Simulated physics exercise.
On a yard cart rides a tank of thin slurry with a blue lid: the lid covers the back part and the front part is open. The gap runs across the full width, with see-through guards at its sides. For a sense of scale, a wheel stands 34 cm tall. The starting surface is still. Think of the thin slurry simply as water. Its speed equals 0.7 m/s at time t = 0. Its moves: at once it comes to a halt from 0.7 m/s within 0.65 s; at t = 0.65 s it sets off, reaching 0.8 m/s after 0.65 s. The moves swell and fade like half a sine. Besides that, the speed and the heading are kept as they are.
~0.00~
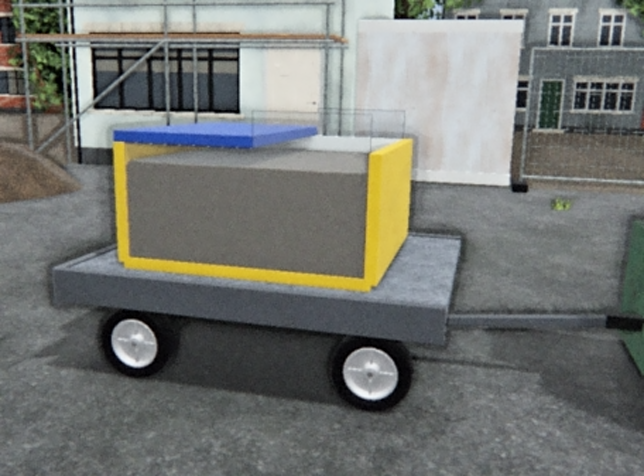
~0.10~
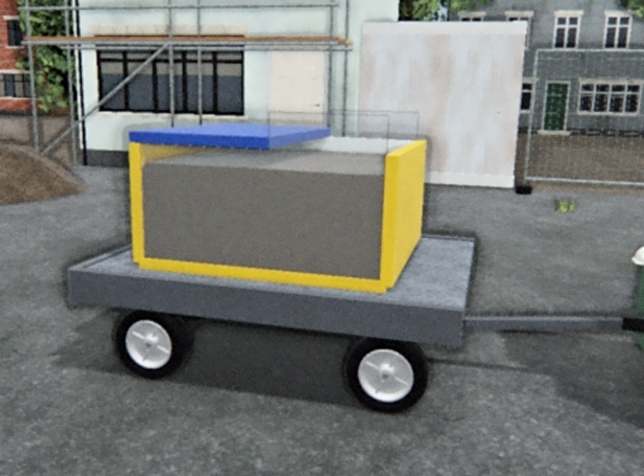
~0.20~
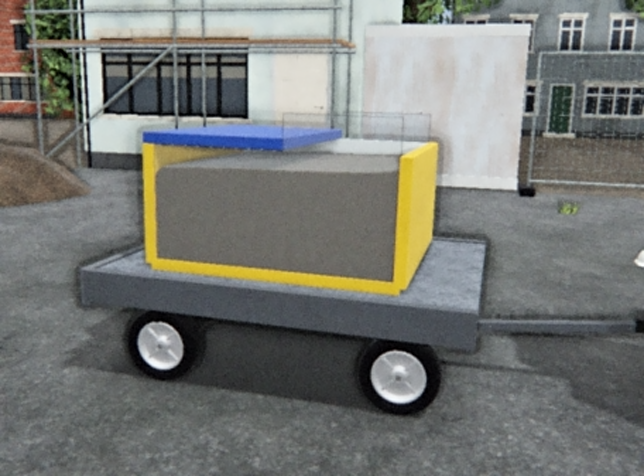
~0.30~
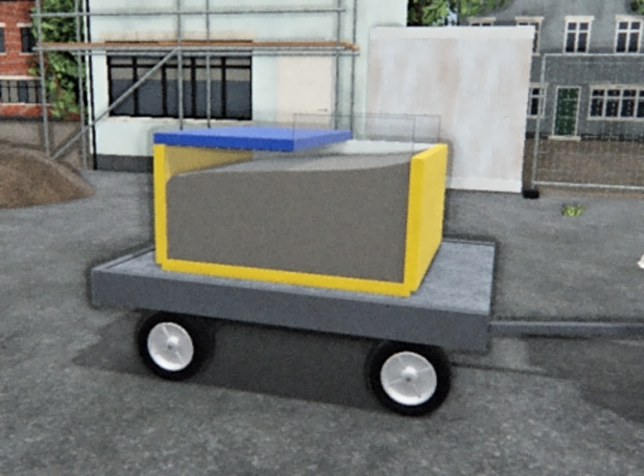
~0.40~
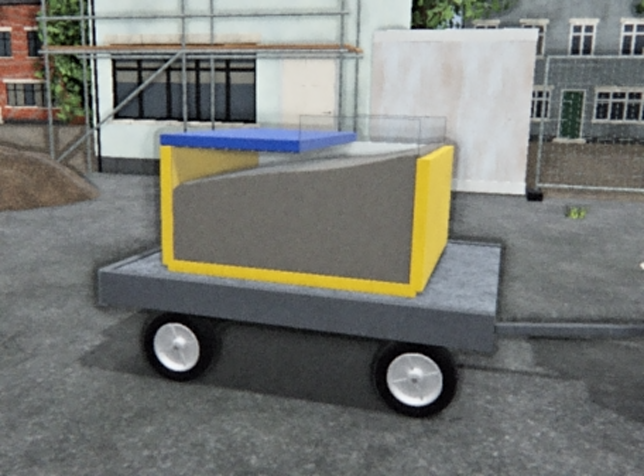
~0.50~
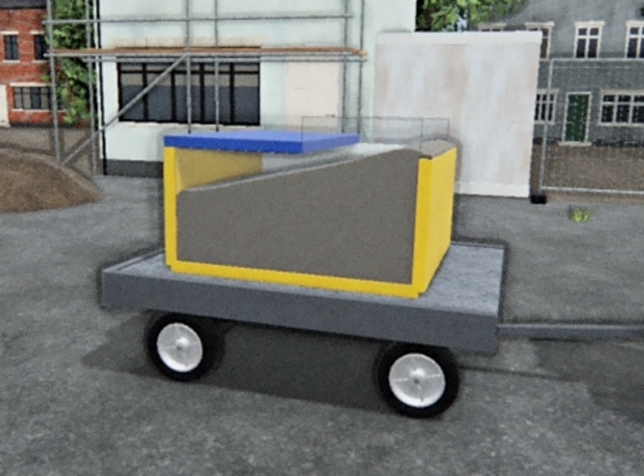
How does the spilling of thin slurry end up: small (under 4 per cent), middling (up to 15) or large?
It ends up small.
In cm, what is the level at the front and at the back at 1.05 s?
Front reads 32 centimetres, back reads 48 centimetres.
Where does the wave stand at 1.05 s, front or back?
Towards the aft end.
By 1.05 s the surface stands 48 cm at the back and 31 cm at the front; 1 per cent is out, over the front.
By 1.60 s the surface stands 43 cm at the back and 44 cm at the front; 1 per cent is out, over the front.
By 2.10 s the surface stands 35 cm at the back and 43 cm at the front; 1 per cent is out, over the front.
By 4.18 s 1 per cent is out, over the front, 5 of 441 litres.
